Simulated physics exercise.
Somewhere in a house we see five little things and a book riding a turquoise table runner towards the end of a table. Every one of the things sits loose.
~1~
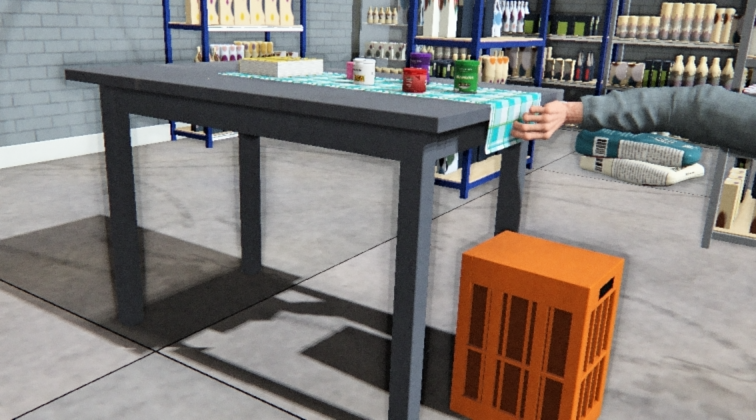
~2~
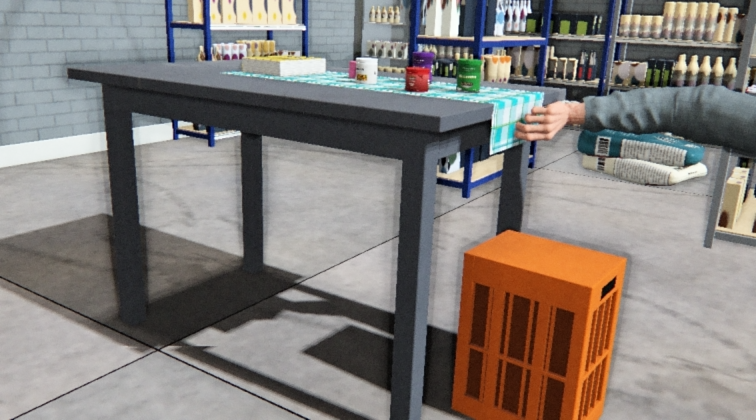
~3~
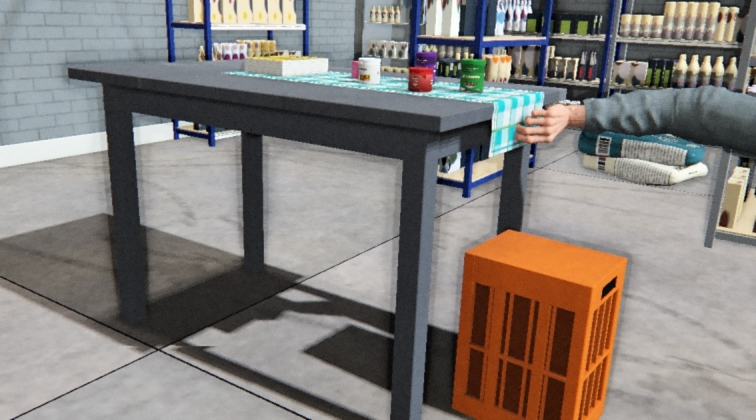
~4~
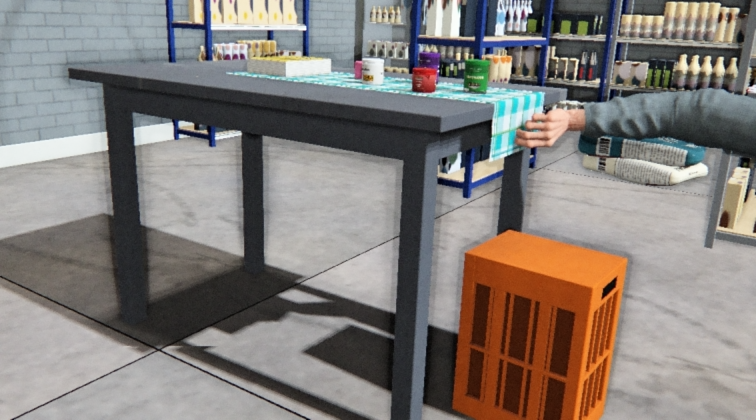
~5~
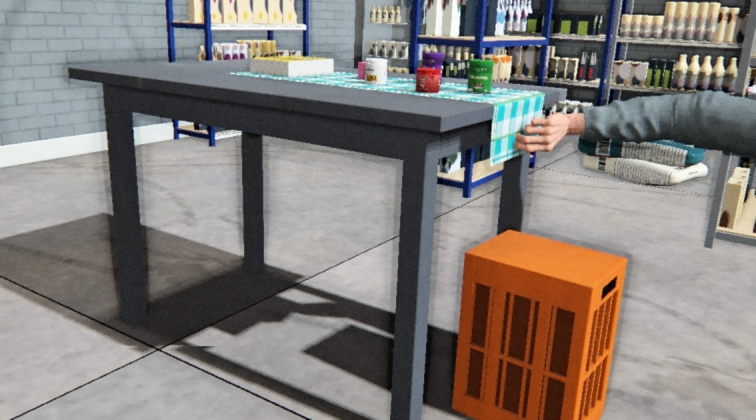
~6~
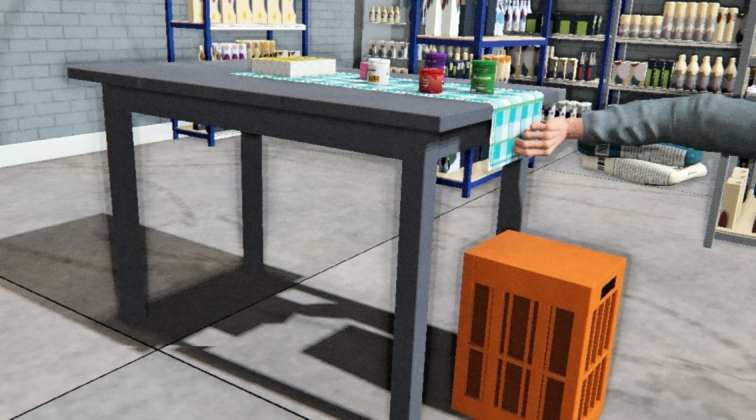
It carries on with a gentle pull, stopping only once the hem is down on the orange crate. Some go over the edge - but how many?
Most likely just two will go over the edge.
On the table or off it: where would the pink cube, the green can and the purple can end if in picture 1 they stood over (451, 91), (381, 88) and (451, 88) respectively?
Of the three, the pink cube takes a tumble, the green can stays aboard, the purple can takes a tumble.
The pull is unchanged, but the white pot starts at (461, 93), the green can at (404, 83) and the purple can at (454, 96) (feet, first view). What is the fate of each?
White pot gone, green can stays, purple can gone.
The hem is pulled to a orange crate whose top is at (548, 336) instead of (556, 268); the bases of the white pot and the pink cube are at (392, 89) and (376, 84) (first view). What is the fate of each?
The white pot is lost; the pink cube is lost.
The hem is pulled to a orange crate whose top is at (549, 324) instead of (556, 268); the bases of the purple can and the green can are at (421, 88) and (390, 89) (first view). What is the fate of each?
Result: Purple can gone, green can gone.
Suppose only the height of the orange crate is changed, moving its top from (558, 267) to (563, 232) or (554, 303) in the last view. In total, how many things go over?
That would be 1 and 3.
Soon after, hem near (512, 200); all still up.
Then, hem near (510, 229); green can gone.
Further on, hem on the crate; green can and red pot gone.
At rest, hem on the crate; green can and red pot gone. It carries off two.
